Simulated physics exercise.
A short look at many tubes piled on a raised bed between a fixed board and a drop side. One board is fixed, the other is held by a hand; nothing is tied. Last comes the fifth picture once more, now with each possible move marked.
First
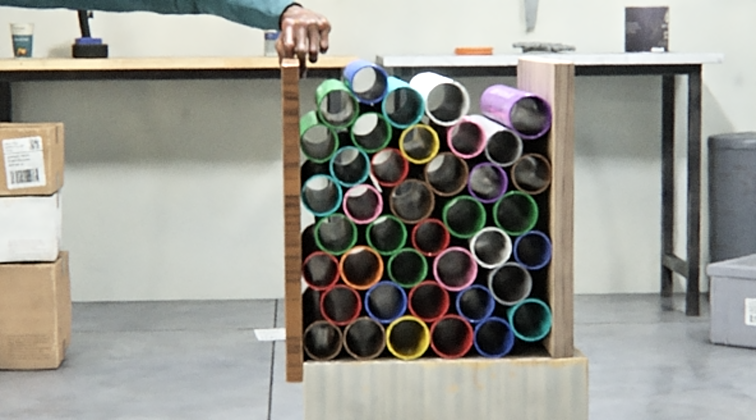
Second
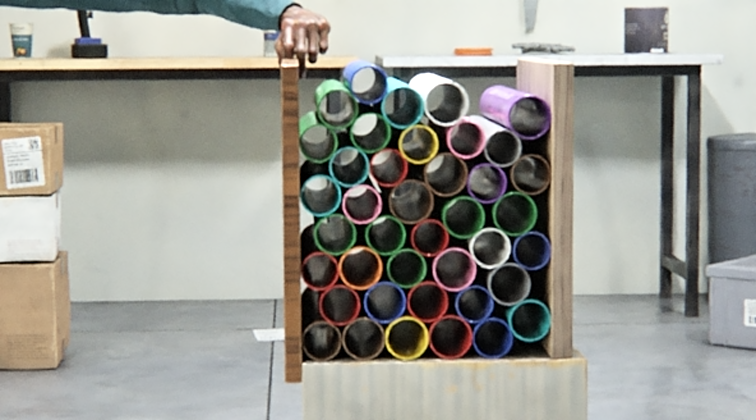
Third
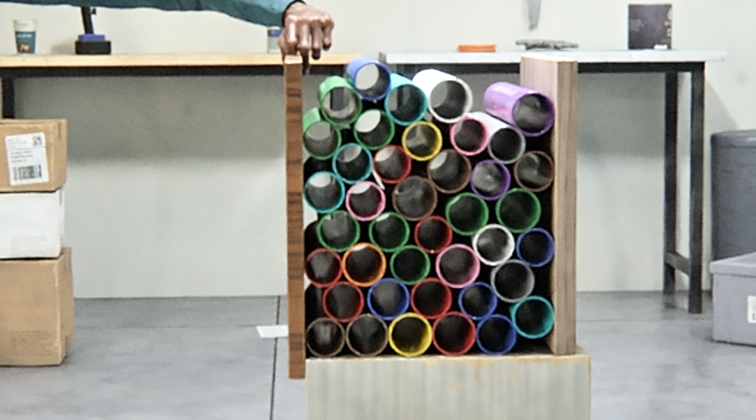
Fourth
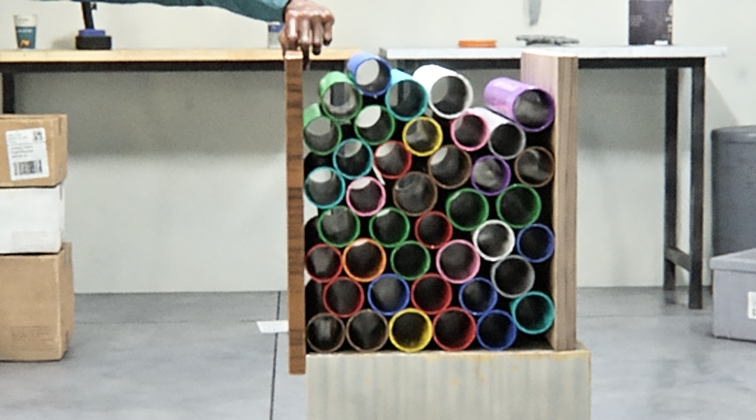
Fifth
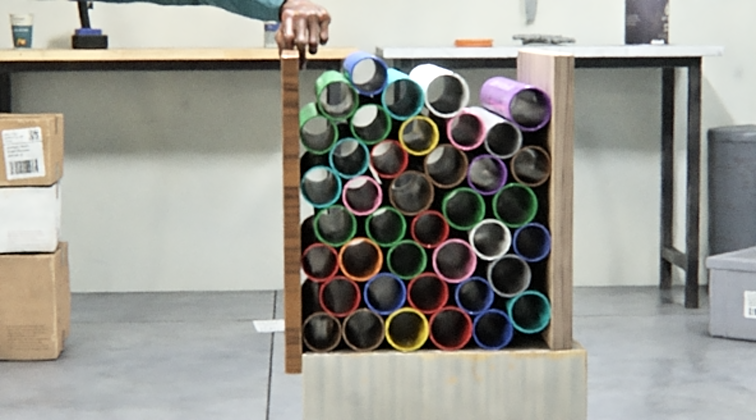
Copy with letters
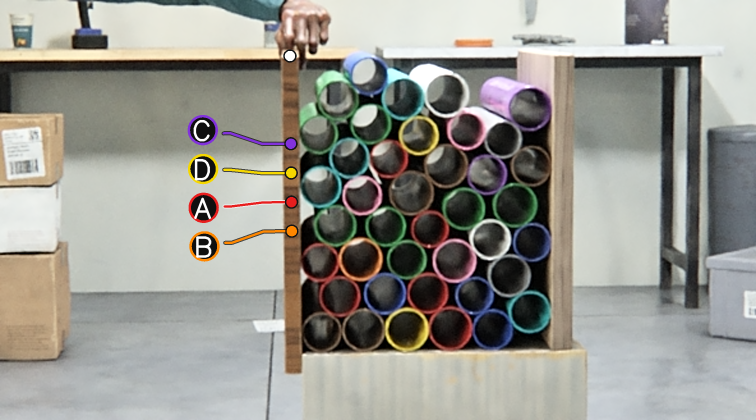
In a workshop with tables and stacked boxes behind, colourful open tubes lie piled between two upright boards on a raised base, while a hand grips the top of the left board. The hand stays there and the tubes keep their arrangement, with only a slight shift of the whole view.
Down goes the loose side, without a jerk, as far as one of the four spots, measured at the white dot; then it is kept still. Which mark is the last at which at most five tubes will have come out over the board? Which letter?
Down to A.
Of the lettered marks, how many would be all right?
Three of the four.
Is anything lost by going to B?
At B: Yes.
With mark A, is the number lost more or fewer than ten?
It loses fewer than ten.
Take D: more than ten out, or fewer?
At D, fewer than ten.
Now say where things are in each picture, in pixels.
A brown tube (322, 340); a red tube (341, 304); a turquoise tube (531, 319), in the first frame.
A turquoise tube (530, 320); a green tube (335, 235), in the second frame.
A pink tube (365, 201); a purple tube (491, 180), in the third frame.
A brown tube (535, 166); a green tube (342, 101), in the fourth frame.
Side board (292, 198); a brown tube (322, 332); a red tube (340, 296), in the fifth frame.
On the marked copy, A at (292, 202); B at (292, 231); C at (291, 144); D at (291, 173); the white dot at (290, 56).
Taking A. A third of the way, top of the board (299, 122).
Two thirds of the way, top of the board (300, 195).
When it is over, top of the board (300, 201), three out over the board.
As for the rest, B more than five out over the board; C none out over the board; D three out over the board.
